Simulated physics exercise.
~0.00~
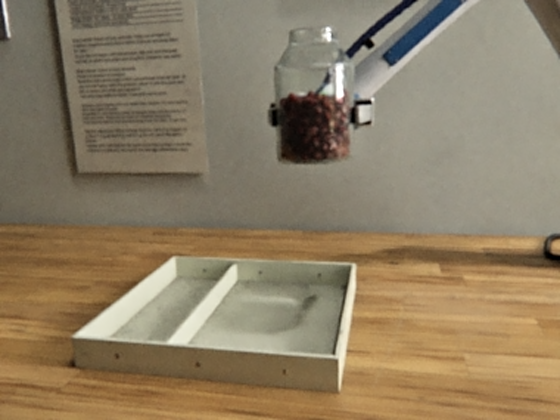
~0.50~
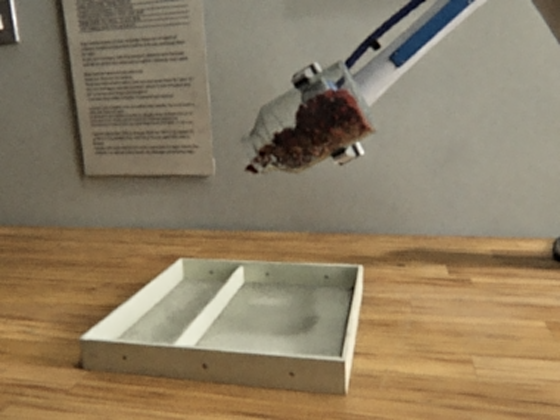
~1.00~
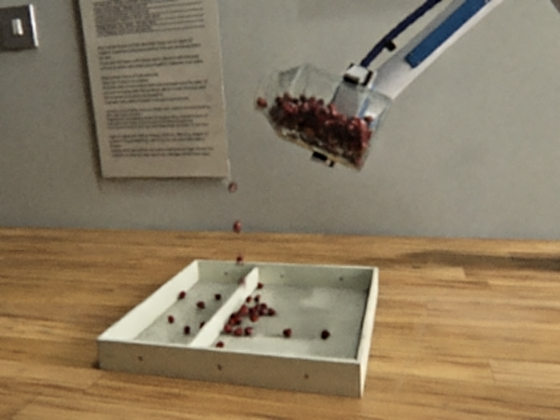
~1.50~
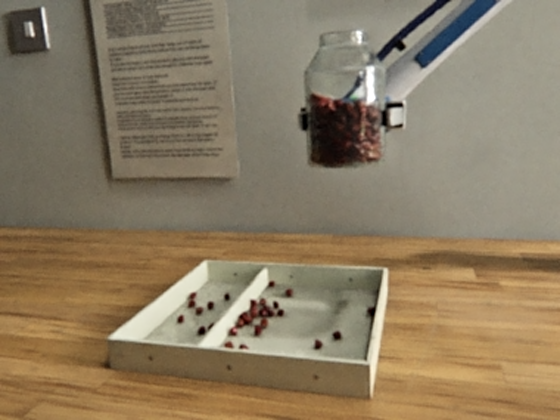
On a wooden tabletop before a grey wall with a printed sheet pinned up, a robotic arm holds a clear glass jar partly filled with dark red beans above a shallow, pale tray split by a cross wall. The arm tips the jar over to the left until the beans slide toward its mouth. A few beans drop out and scatter into both parts of the tray, gathering mostly near the divider. The arm then turns the jar upright again. Most of the beans remain inside it, while a small scattering lies in the tray below.
